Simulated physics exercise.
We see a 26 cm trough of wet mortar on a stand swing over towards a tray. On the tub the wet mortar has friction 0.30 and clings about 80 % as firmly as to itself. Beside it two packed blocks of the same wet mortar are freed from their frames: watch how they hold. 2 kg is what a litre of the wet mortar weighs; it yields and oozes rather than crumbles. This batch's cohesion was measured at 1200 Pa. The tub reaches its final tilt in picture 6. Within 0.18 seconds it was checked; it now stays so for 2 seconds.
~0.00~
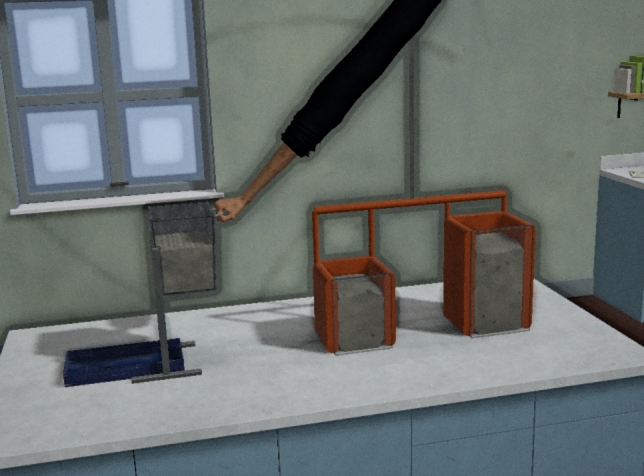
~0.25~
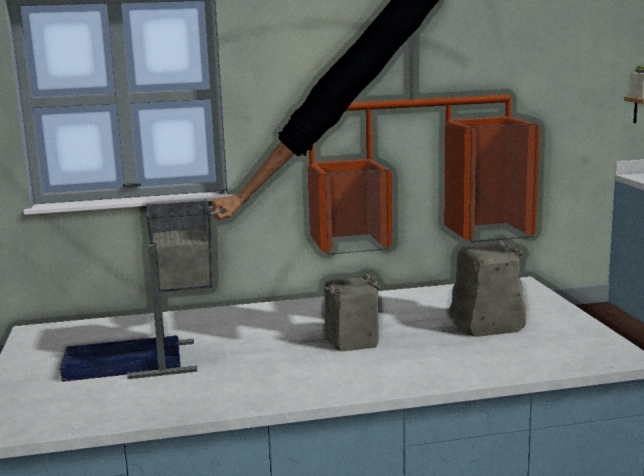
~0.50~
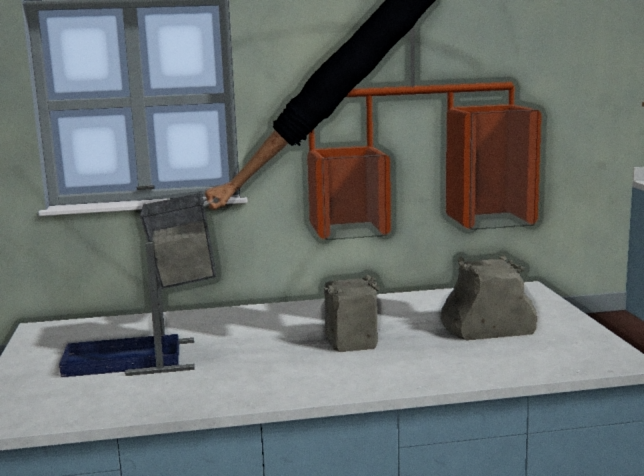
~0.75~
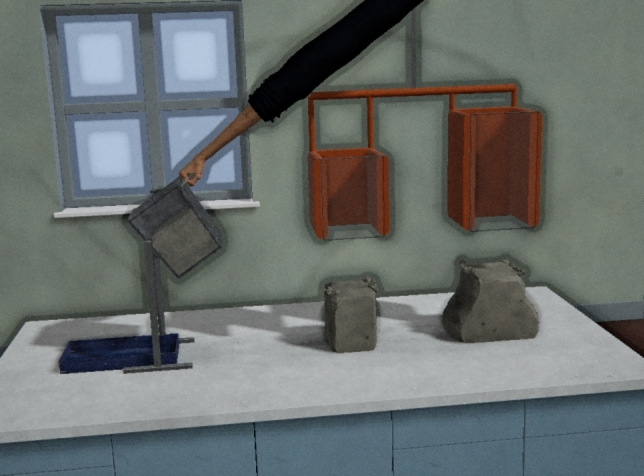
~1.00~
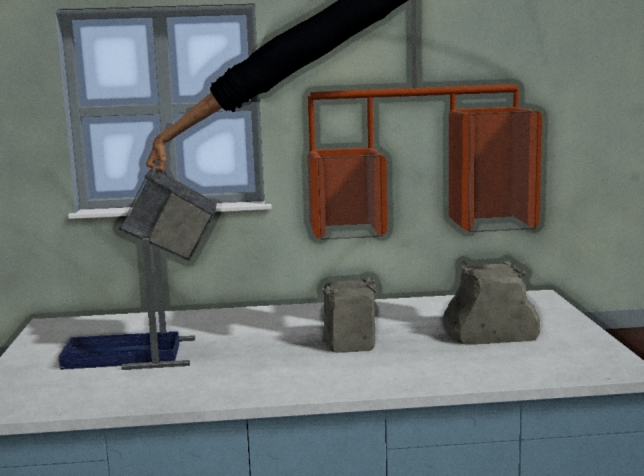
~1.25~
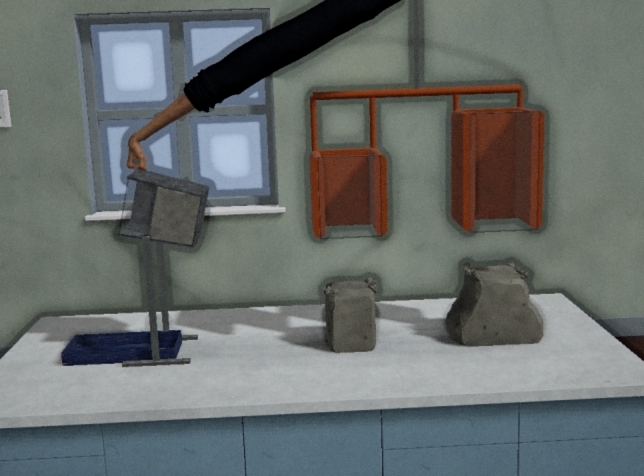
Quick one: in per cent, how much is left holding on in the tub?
Expect around 100 %.
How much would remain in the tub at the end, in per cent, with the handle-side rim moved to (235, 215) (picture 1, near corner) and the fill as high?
100 %, roughly.
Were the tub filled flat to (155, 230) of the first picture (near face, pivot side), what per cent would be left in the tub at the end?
Then about 100 %.
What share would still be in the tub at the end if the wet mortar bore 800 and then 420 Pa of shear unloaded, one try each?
You'd see 100 percent the first time and 100 percent the second.
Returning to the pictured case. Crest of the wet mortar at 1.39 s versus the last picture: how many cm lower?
Roughly 0 cm.
By 1.39 s, the tub is at 76 degrees and holds 100 %.
By 1.56 s, the tub is at 76 degrees and holds 100 %.
By 1.73 s, the tub is at 76 degrees and holds 100 %.
By 1.90 s, the tub is at 76 degrees and holds 100 %.
By 3.25 s, at the end, the tub is at 76 degrees and holds 100 %.
